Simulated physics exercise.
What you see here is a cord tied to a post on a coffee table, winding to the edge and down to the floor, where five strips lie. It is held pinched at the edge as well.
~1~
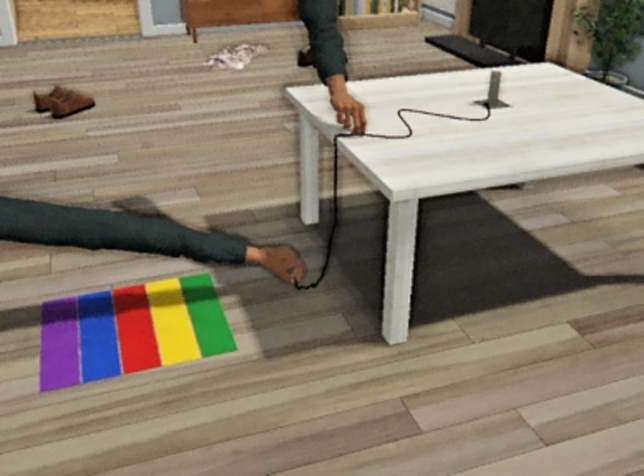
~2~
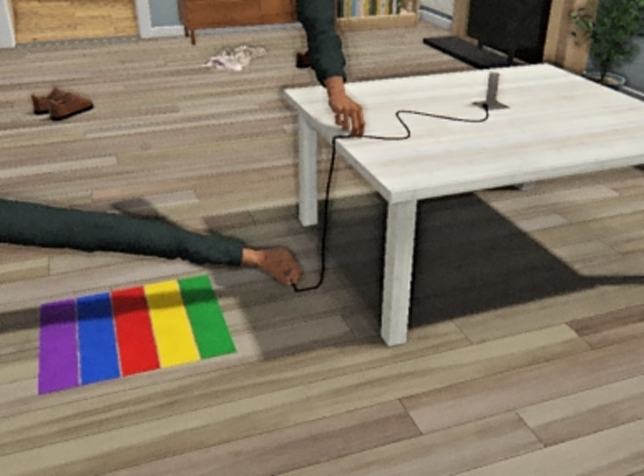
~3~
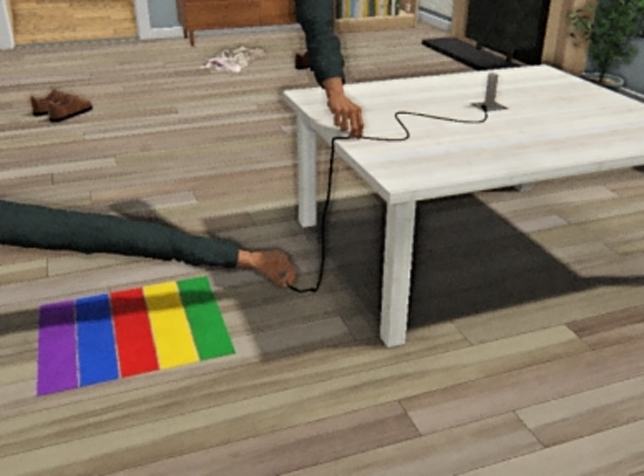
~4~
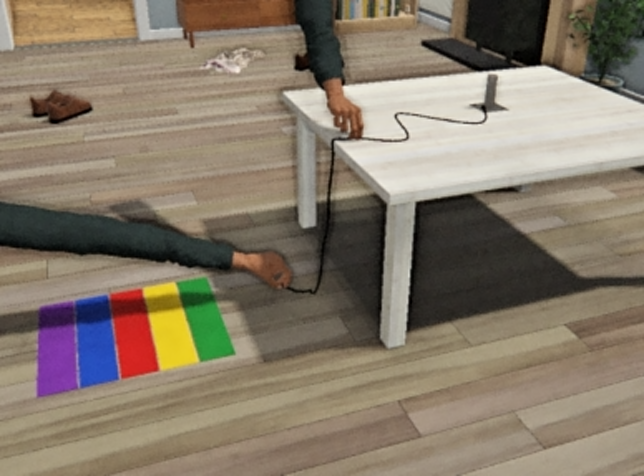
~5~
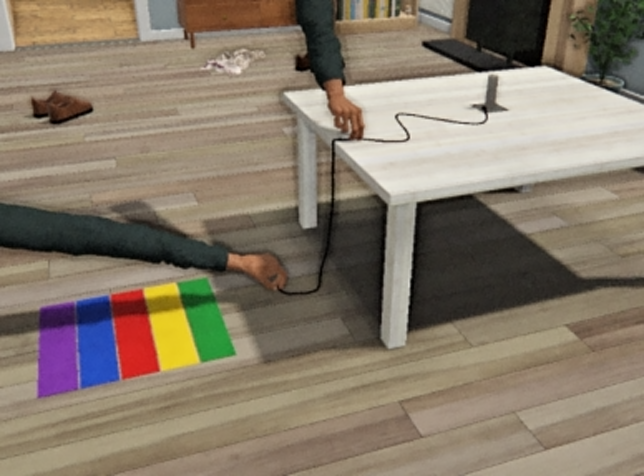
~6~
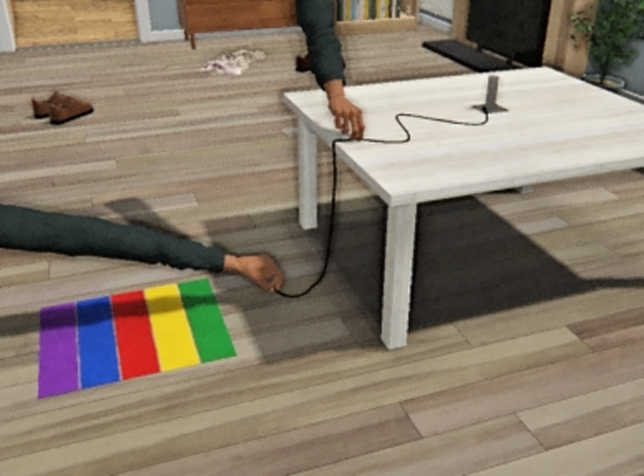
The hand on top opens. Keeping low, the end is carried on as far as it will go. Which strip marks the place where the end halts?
The purple strip does.
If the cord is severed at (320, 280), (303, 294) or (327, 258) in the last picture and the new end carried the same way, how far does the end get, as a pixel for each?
About (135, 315), (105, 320) and (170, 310).
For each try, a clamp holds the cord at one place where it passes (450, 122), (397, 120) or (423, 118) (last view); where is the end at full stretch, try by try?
Roughly (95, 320), (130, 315) and (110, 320), in that order.
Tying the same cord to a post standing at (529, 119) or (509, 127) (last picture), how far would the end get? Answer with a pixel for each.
Try by try, about (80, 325) and (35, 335).
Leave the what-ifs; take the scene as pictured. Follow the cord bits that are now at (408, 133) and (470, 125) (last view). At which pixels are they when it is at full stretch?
One ends up around (323, 145), the other around (434, 118).
Soon after, end near (118, 318); over red.
After that, end near (81, 325); over blue.
At the stop, end near (58, 329); over purple. The purple one.
